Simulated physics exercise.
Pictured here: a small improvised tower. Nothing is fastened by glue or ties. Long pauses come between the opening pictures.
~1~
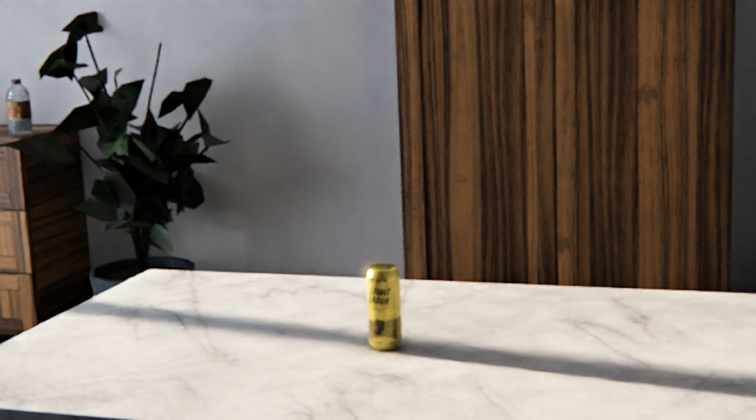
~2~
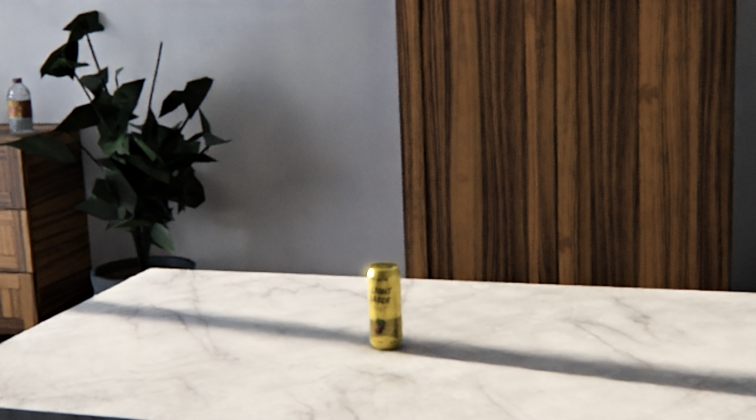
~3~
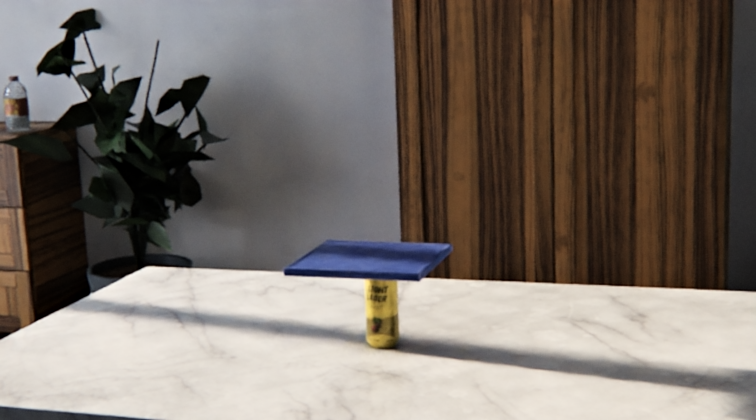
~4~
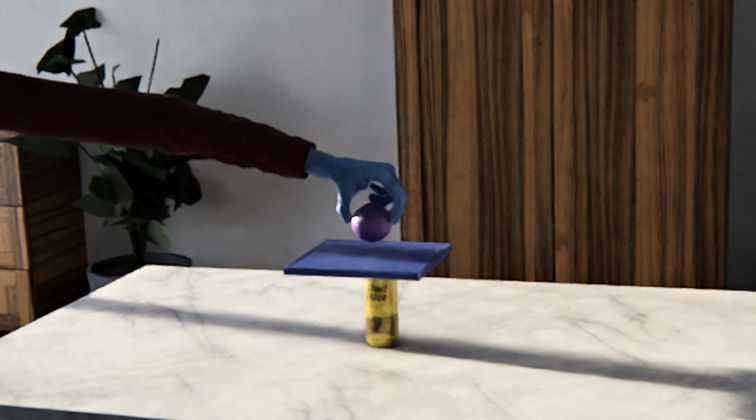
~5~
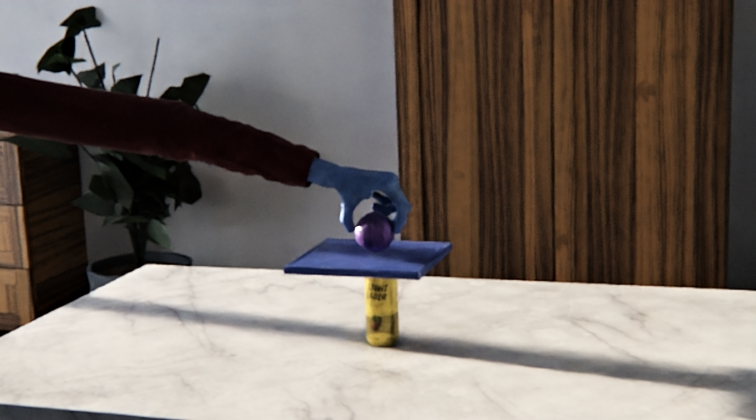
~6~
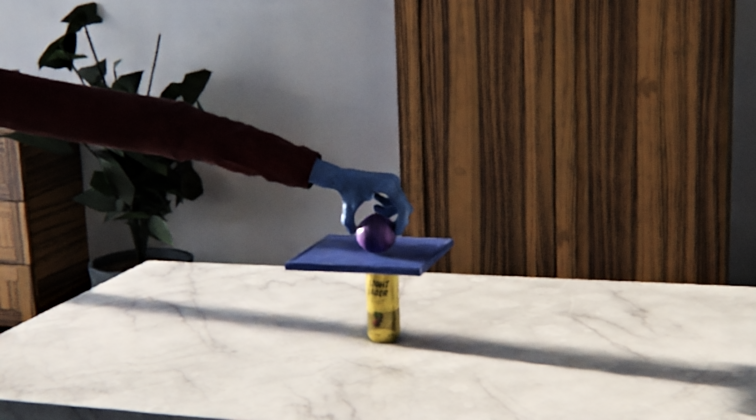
A blue board appears on top of a yellow can that stands alone on a pale marble table, near a dark plant. Then a blue-gloved hand on a dark-red-sleeved arm reaches in from the left, lowers a purple onion slightly onto the board, and keeps its fingers around it.
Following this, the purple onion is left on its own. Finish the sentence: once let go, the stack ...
Once let go, the stack stays put.
Then, 0.30 s past the last view, nothing moves.
Then, 0.70 s past the last view, purple onion resting near (376, 234).
Finally, all 3 still in place. Final places as the last picture's camera would see them, purple onion near (376, 234). The stack holds.
